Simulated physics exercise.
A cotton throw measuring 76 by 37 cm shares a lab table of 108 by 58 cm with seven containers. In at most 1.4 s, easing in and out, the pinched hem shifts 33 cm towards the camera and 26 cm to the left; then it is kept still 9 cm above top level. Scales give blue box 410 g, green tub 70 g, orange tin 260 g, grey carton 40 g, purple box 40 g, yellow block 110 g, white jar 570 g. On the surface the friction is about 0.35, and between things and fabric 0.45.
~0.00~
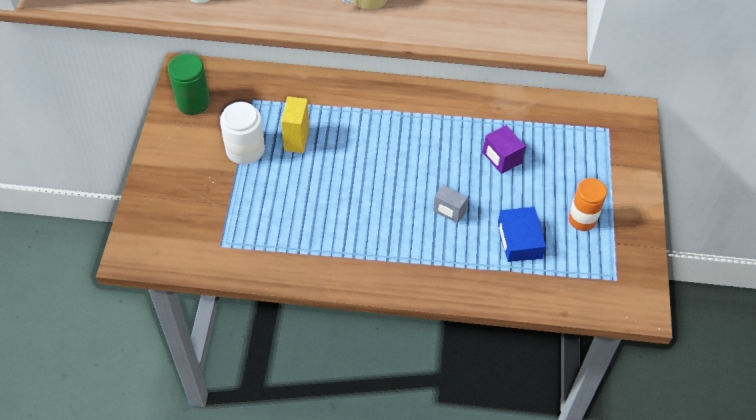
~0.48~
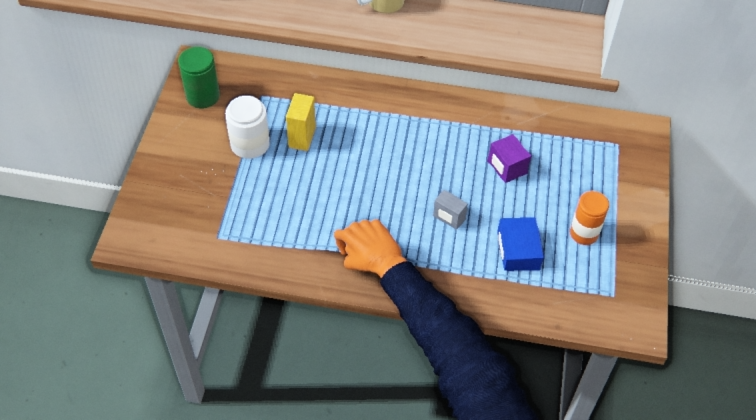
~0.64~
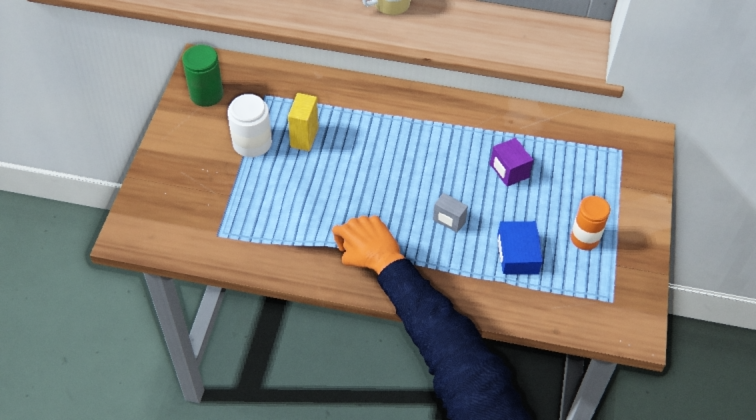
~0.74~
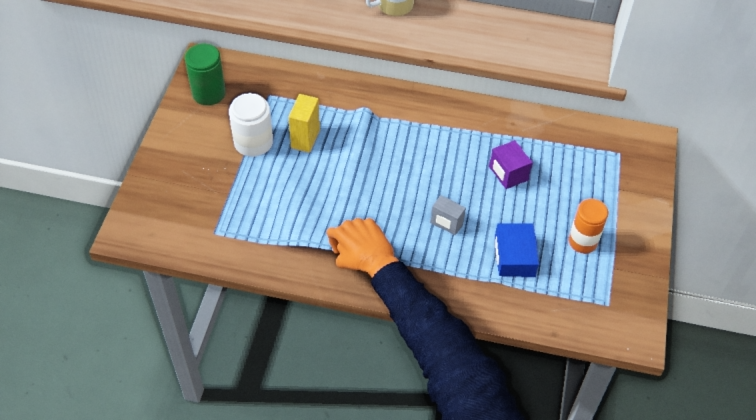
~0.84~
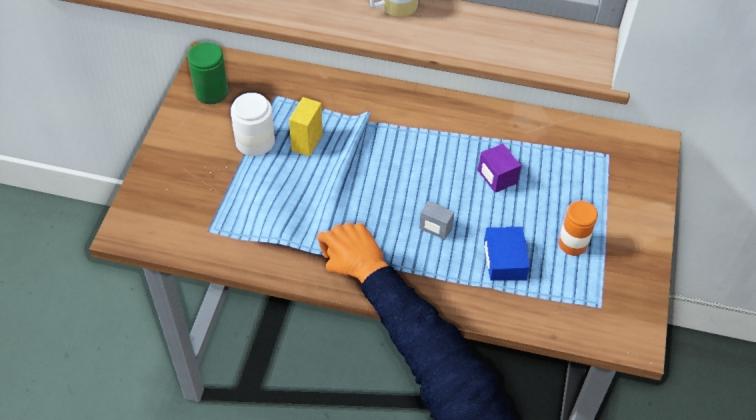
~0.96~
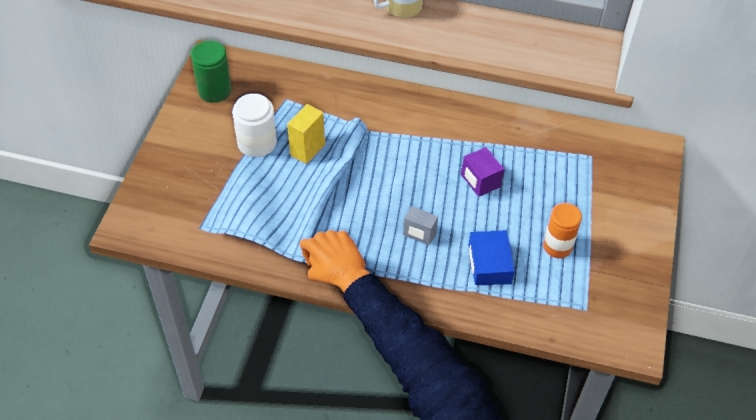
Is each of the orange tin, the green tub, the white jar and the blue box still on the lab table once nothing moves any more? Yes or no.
Orange tin no, green tub yes, white jar yes, blue box no.
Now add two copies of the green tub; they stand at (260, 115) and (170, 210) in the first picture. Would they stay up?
Going through them in turn, one survives up there and then one survives up there.
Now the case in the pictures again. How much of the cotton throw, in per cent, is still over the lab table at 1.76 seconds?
Roughly 55%.
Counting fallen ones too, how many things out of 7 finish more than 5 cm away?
Count recorded: 6.
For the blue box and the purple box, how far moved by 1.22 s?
Blue box: 15 cm; purple box: 20 cm.
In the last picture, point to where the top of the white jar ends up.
(191, 210).
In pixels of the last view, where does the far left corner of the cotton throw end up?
(259, 217), roughly.
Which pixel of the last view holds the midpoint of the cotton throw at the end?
(216, 331) or thereabouts.
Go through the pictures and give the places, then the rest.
Shows, orange tin (593, 189); green tub (185, 66); white jar (240, 115); blue box (523, 228); cotton throw corners (220, 247) (608, 129) (616, 281), in the first picture.
Shows, cotton throw corners (217, 238) (618, 145); grip (346, 253), in the second picture.
Shows, cotton throw corners (217, 236) (621, 151); grip (344, 249), in the third picture.
Shows, blue box (518, 243); grey carton (449, 207); cotton throw corners (214, 234) (620, 154); grip (339, 252), in the fourth picture.
Shows, orange tin (583, 212); blue box (508, 247); grey carton (437, 212); cotton throw corners (208, 232) (608, 155); grip (329, 256), in the fifth picture.
Shows, orange tin (567, 214); green tub (208, 52); white jar (253, 106); blue box (492, 251); cotton throw corners (199, 229) (286, 100) (591, 157) (586, 311); grip (312, 264), in the sixth picture.
By 1.2 s, 95 % of the cotton throw is still over the top; orange tin 15 cm off its start, blue box 15 cm off its start, white jar 6 cm off its start.
By 1.5 s, 80 % of the cotton throw is still over the top; orange tin 27 cm off its start, blue box 26 cm off its start, white jar 15 cm off its start.
By 1.8 s, 55 % of the cotton throw is still over the top; orange tin 39 cm off its start at (390, 262), blue box 37 cm off its start at (333, 330), white jar 23 cm off its start at (209, 192).
By 2.0 s, 30 % of the cotton throw is still over the top; orange tin over the edge, blue box over the edge, white jar 28 cm off its start.
By 3.6 s, 15 % of the cotton throw is still over the top; orange tin over the edge, blue box over the edge, white jar 28 cm off its start at (191, 210), green tub 0 cm off its start at (208, 52).
